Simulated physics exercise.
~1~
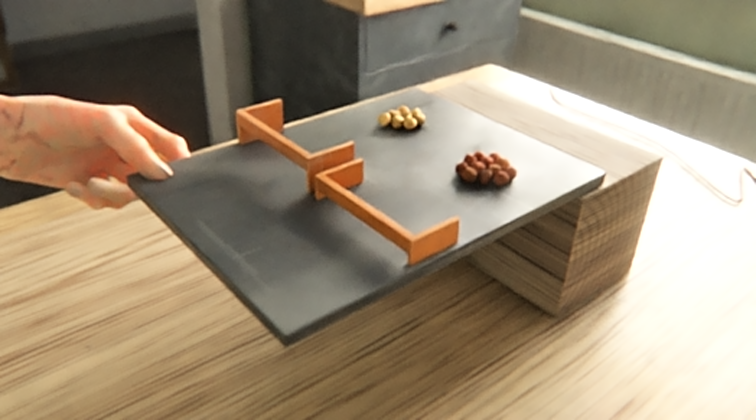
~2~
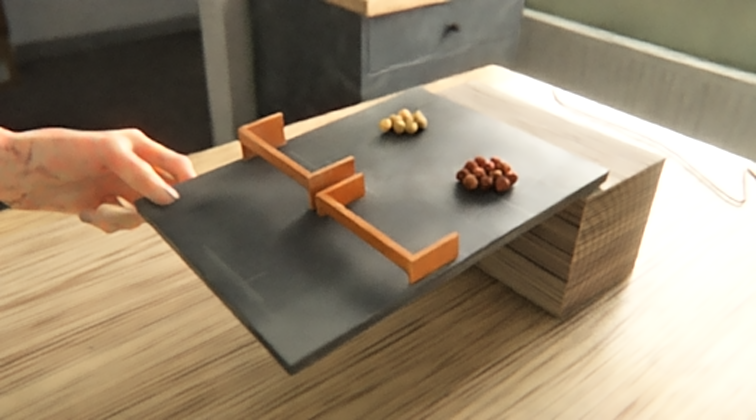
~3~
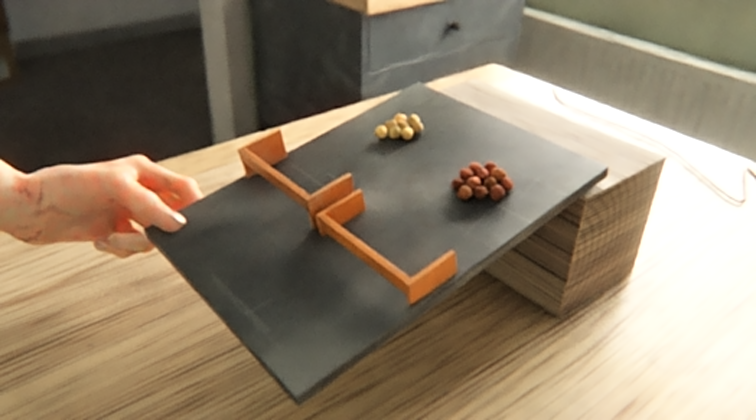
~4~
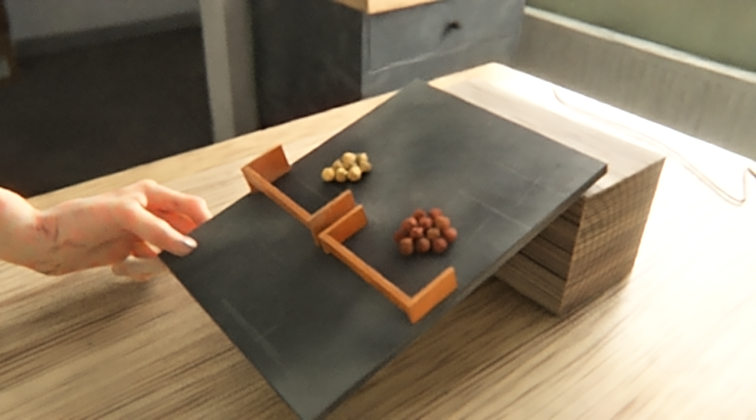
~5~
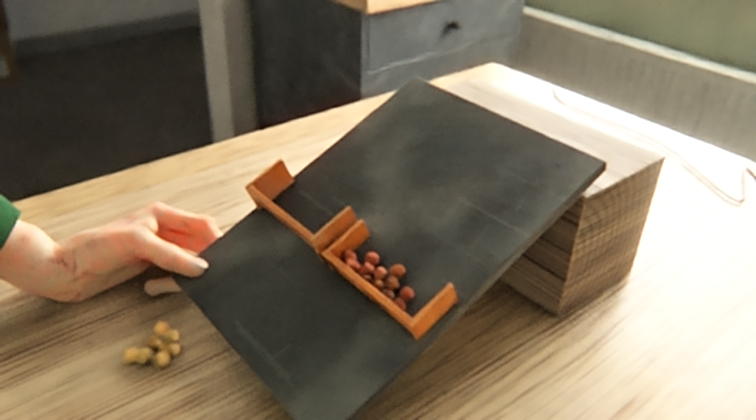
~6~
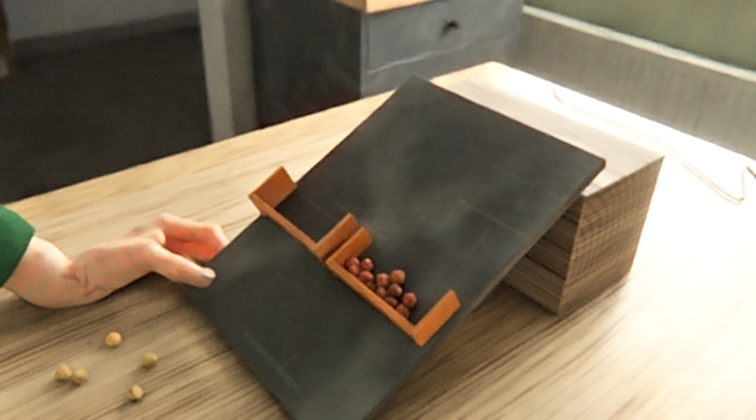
A hand lowered one end of a dark board propped on a wooden block, and two clusters of little balls slid down it. The reddish-brown ones stopped behind an orange barrier, while the yellowish ones got past theirs and ended up scattered on the wooden counter.
